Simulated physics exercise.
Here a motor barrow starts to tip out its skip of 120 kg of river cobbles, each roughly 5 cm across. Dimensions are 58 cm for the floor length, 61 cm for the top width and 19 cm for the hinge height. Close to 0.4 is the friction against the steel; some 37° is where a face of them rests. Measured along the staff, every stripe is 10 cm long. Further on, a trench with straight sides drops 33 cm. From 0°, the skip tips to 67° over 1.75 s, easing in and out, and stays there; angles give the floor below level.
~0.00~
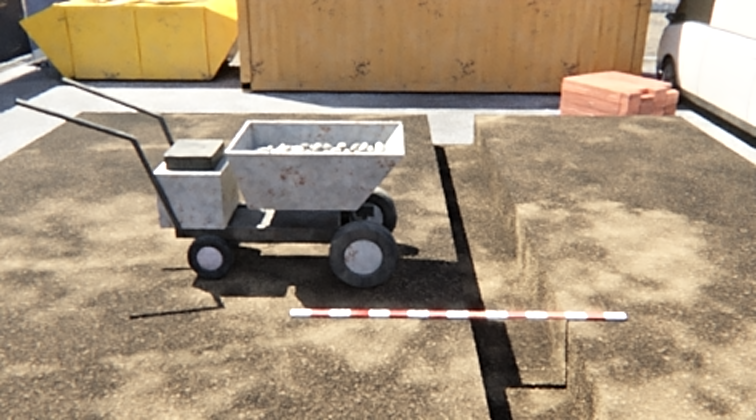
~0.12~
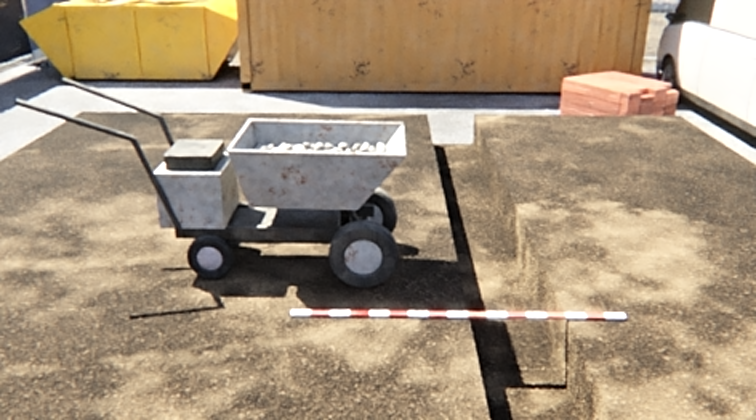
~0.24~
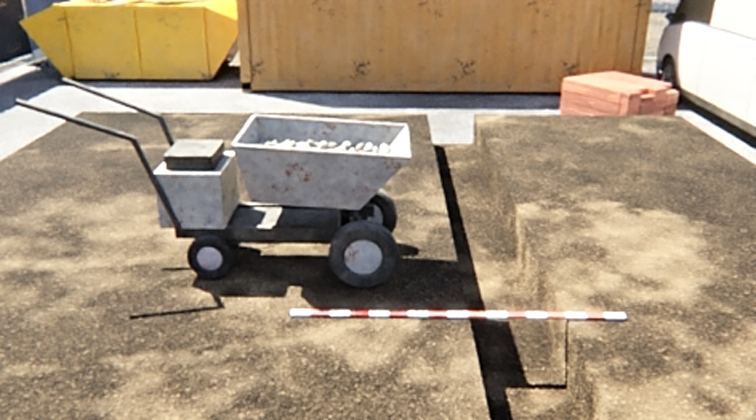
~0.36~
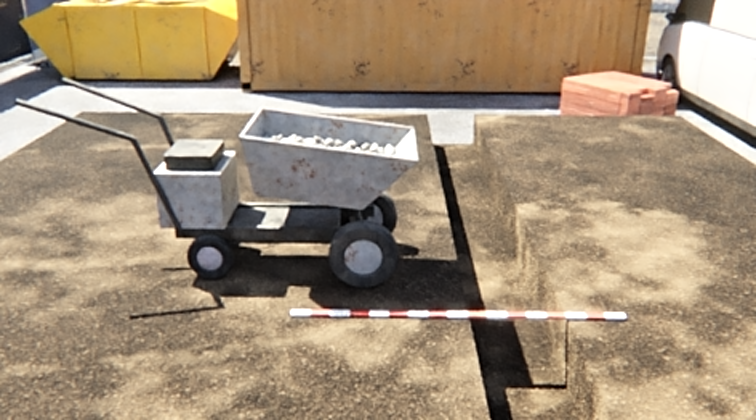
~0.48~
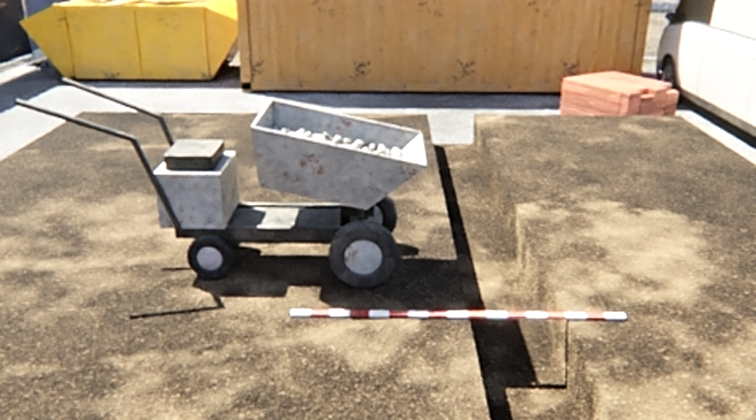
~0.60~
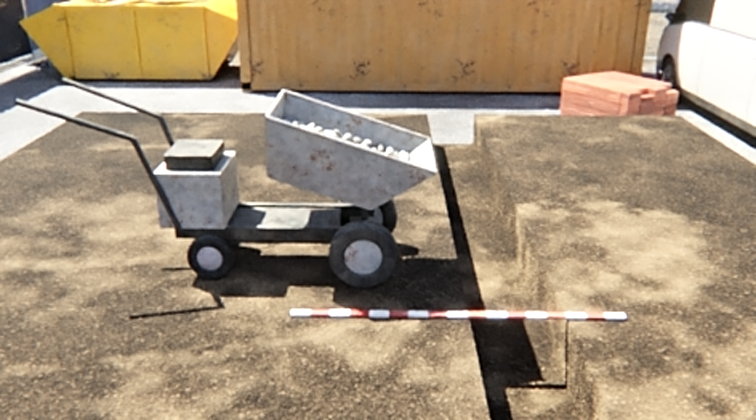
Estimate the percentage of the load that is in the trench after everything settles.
Roughly 100 per cent of the load.
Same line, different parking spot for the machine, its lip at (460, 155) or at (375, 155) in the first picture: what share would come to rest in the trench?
I'd expect some 55 per cent, then some 100.
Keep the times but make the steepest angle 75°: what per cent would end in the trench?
Some 100 in a hundred, I'd say.
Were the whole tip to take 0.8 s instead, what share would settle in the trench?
Probably about 95 in a hundred.
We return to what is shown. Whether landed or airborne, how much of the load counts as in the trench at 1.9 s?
By that moment, roughly 30 per cent of the load.
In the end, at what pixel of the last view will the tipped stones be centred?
The tipped stones centre close to (503, 304).
After 1.3 s the floor is at 56°; 100 % in the skip; the foremost stones are at (457, 213).
After 1.9 s the floor is at 67°; 71 % in the skip, 29 % in the trench; the foremost stones are at (537, 308).
After 2.2 s the floor is at 67°; 41 % in the skip, 58 % in the trench; the foremost stones are at (551, 287).
After 4.2 s the floor is at 67°; 0 % in the skip, 100 % in the trench; the foremost stones are at (566, 296).
